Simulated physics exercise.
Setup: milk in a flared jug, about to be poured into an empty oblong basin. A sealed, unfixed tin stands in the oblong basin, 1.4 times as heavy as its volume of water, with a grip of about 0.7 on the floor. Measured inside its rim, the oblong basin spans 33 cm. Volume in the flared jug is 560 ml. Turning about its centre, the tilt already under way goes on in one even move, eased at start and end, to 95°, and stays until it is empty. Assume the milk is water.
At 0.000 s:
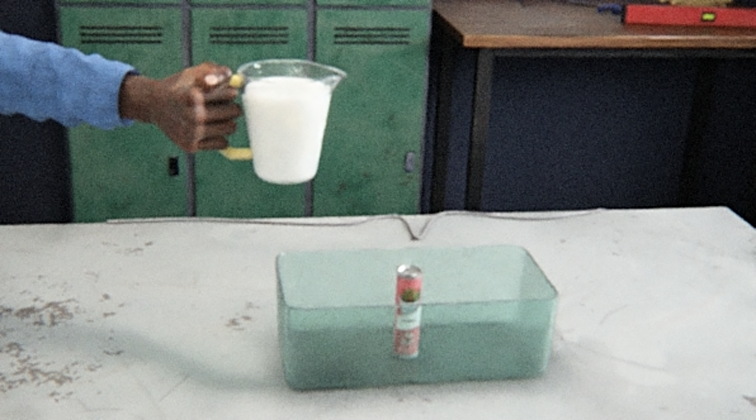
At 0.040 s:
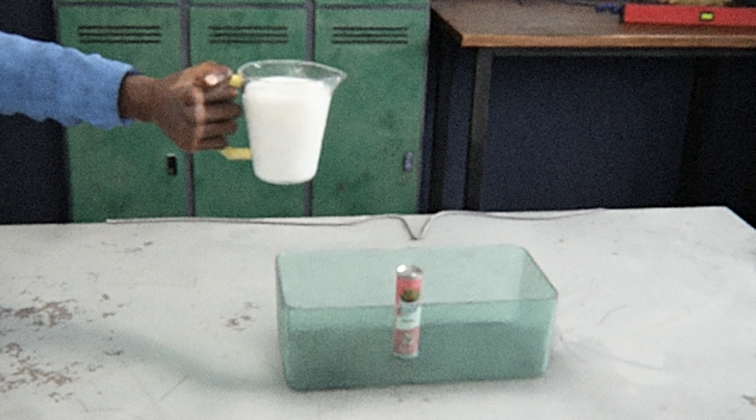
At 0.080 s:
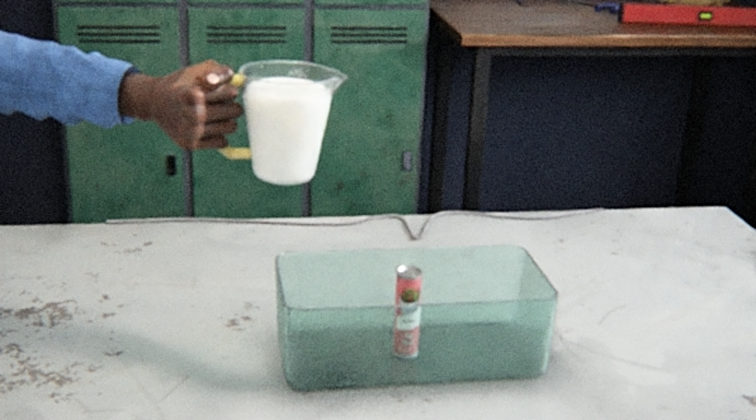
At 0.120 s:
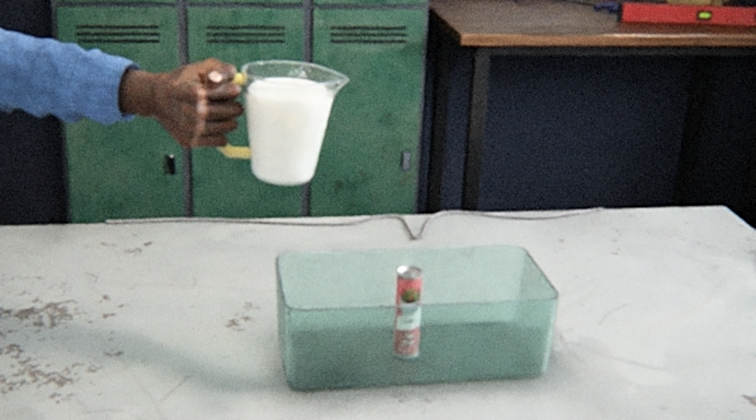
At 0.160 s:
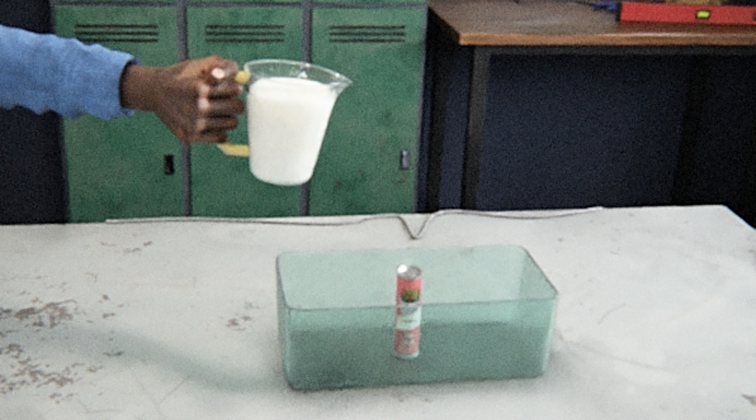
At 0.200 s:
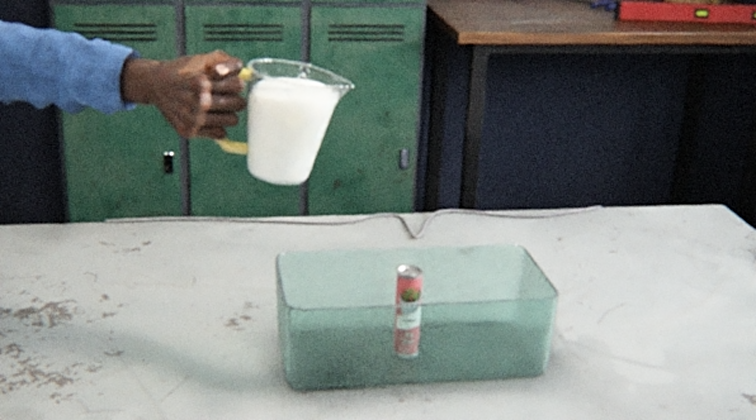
The clip shows a hand in a blue sleeve holding a clear jug of white liquid above and left of a green translucent basin with a slim tin; the jug stays almost upright, then leans slightly to the right.
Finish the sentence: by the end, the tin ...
By the end, the tin has toppled.
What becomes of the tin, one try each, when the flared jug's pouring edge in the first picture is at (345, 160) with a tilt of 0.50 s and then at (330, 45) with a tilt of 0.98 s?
In the first try it remains standing; in the second it comes down.
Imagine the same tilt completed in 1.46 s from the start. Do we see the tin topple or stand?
So the tin will hold steady.
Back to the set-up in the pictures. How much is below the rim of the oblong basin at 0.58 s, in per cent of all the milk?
0 %, more or less.
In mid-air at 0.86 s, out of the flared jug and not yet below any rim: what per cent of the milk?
About 30 per cent.
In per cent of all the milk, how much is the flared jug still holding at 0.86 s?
About 32 per cent.
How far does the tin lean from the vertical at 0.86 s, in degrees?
0°.
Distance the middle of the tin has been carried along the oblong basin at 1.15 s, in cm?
The tin is about 1 cm from where it started.
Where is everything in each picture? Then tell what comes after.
In the first picture, it leans 0°; its right rim is at (346, 73); the milk meets the walls at (243, 87) and (329, 87); the oblong basin's rim runs from (280, 281) to (541, 272); the tin's top is at (409, 275).
In the second picture, it leans 0°; its right rim is at (346, 74); the milk meets the walls at (243, 87) and (329, 88).
In the third picture, it leans 2°; its right rim is at (347, 76); the milk meets the walls at (244, 87) and (329, 88).
In the fourth picture, it leans 4°; its right rim is at (349, 78); the milk meets the walls at (246, 87) and (331, 89).
In the fifth picture, it leans 6°; its right rim is at (351, 81); the milk meets the walls at (248, 87) and (333, 90).
In the sixth picture, it leans 10°; its right rim is at (354, 84); the milk meets the walls at (250, 87) and (336, 90).
By 0.58 s the tilt is 62° and 80 per cent is still to pour; the tin stands where it began.
By 0.86 s the tilt is 92° and 32 per cent is still to pour; the tin stands where it began.
By 1.15 s the tilt is 95° and 4 per cent is still to pour; the tin leans 11°.
By 1.47 s the tilt is 95° and 0 per cent is still to pour; the tin lies on its side.
At rest the tin lies on its side.
